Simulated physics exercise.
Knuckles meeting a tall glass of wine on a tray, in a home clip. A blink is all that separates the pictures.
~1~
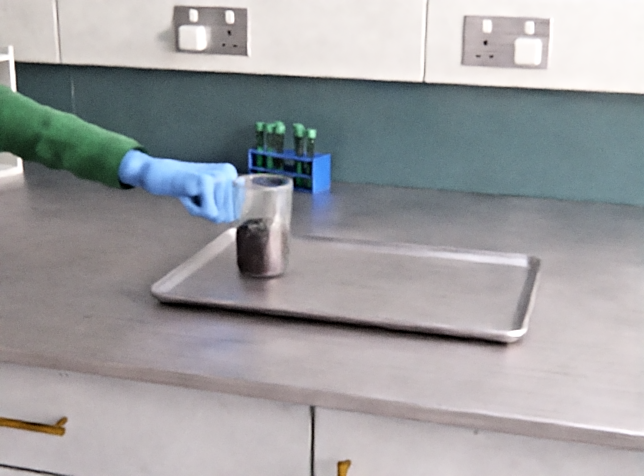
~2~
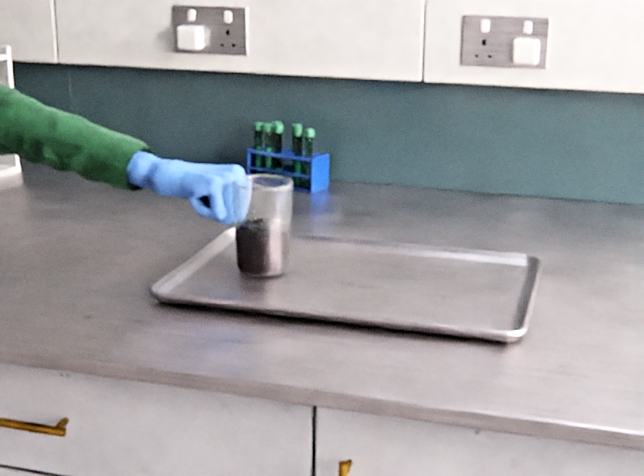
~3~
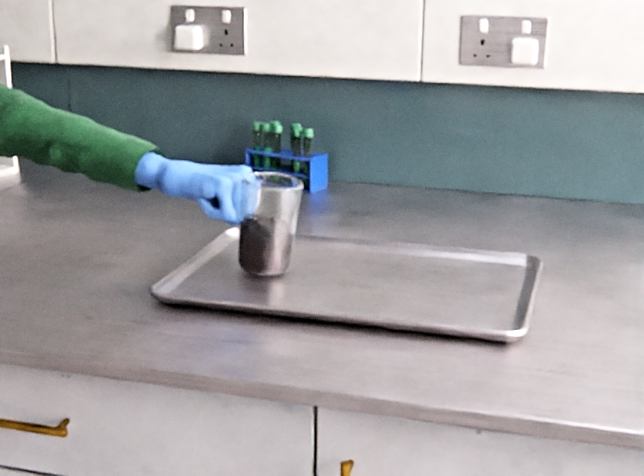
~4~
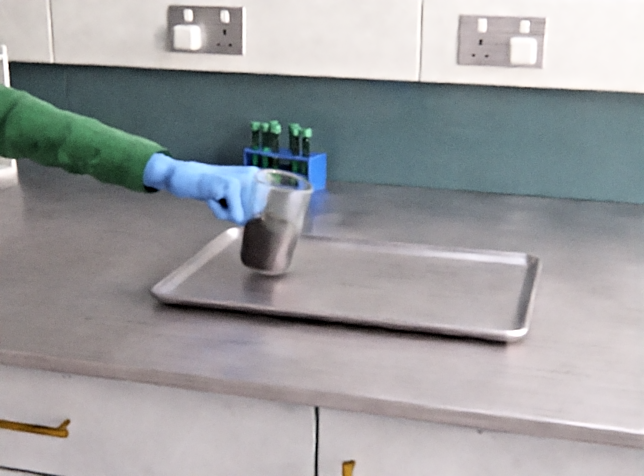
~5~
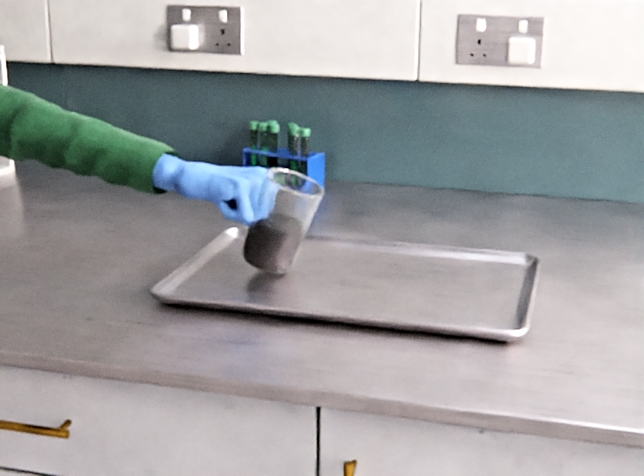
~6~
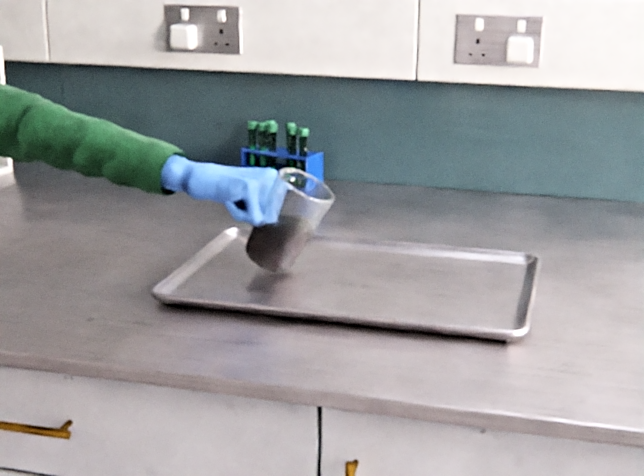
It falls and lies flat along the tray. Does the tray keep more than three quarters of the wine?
Pretty clearly the tray holds less than three quarters of it afterwards.
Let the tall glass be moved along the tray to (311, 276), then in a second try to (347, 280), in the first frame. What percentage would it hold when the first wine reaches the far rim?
It would be around 60 % first and around 85 % second.
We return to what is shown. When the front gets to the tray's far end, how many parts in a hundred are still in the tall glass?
Looks like something near 45 % is still sitting in the tall glass.
A moment on, the tall glass is falling and 100 per cent is in the glass, 0 on the tray and 0 above or beyond its rim.
Next, the tall glass lies on its side and 80 per cent is in the glass, 11 on the tray and 9 above or beyond its rim.
Then the tall glass lies on its side and 40 per cent is in the glass, 58 on the tray and 2 above or beyond its rim.
Later the tall glass lies on its side and 21 per cent is in the glass, 41 on the tray and 38 above or beyond its rim.
Finally, 59 per cent is held by tray and glass, 41 is off the tray.
